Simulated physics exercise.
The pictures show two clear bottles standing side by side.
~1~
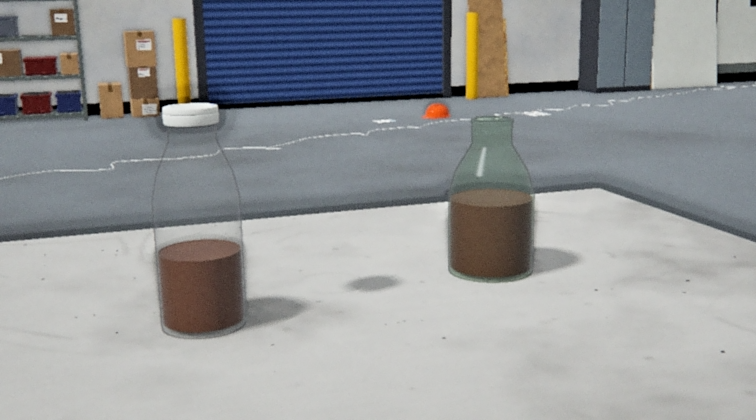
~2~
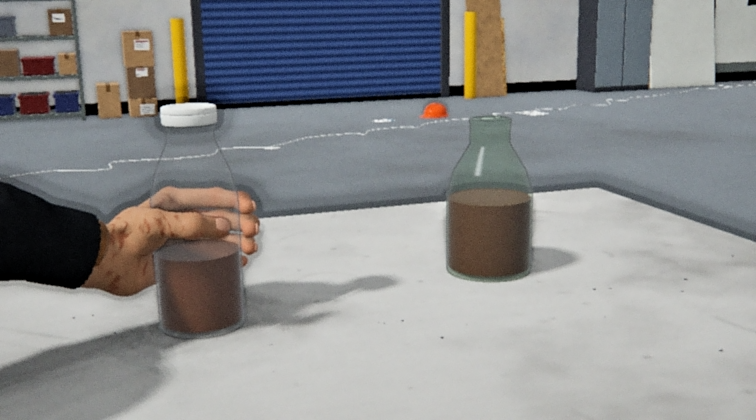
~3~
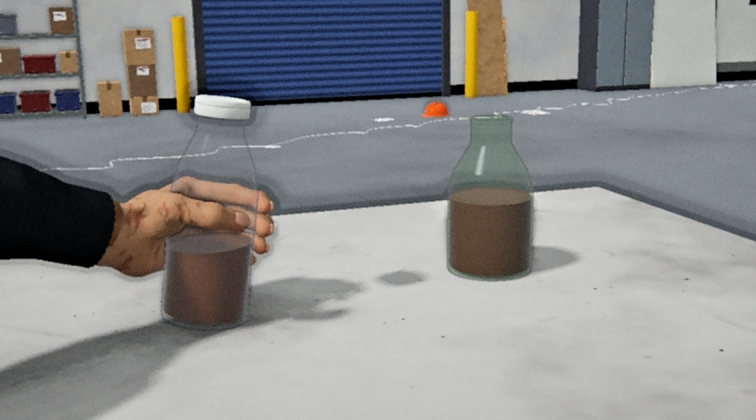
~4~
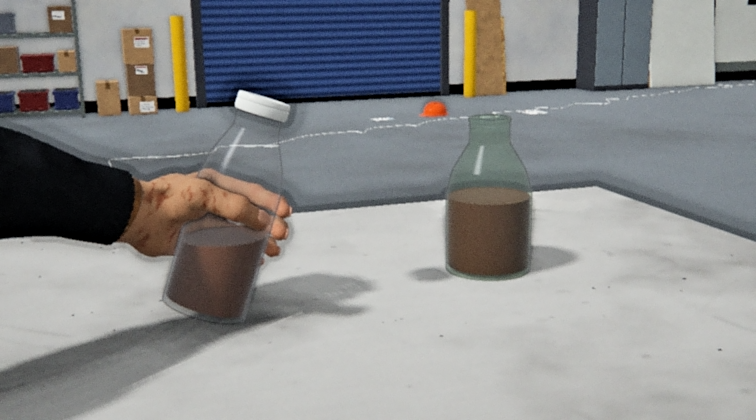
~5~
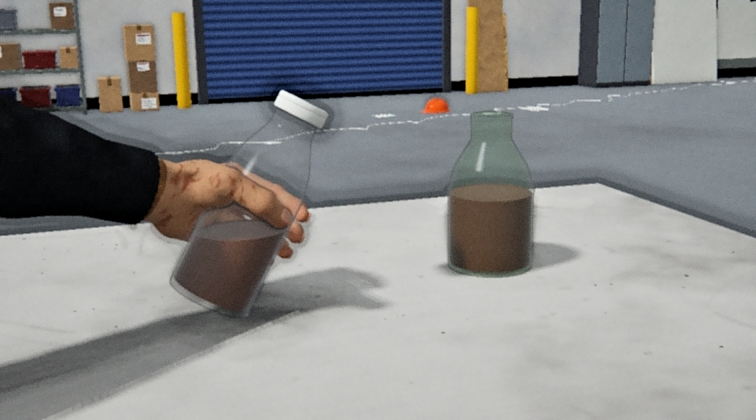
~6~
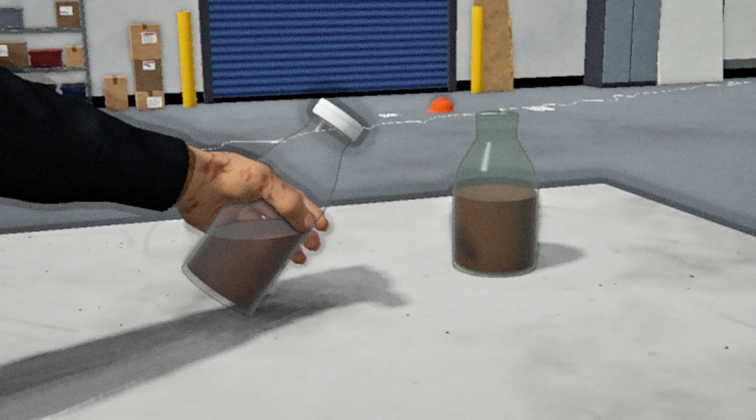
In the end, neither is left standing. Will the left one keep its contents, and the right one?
In order: Left: The result will be no loss, right: The result will be some loss.
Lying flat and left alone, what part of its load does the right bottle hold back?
35 in a hundred, give or take.
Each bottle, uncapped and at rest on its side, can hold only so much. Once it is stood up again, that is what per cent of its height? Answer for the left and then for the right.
Roughly 16 percent, then 18 percent.
A moment on, the left bottle is nearly down; left bottle, all still inside.
Further on, the left bottle lies flat; left bottle, all still inside.
When it is over, both lie flat; left bottle, all still inside; right bottle, a puddle at its mouth.
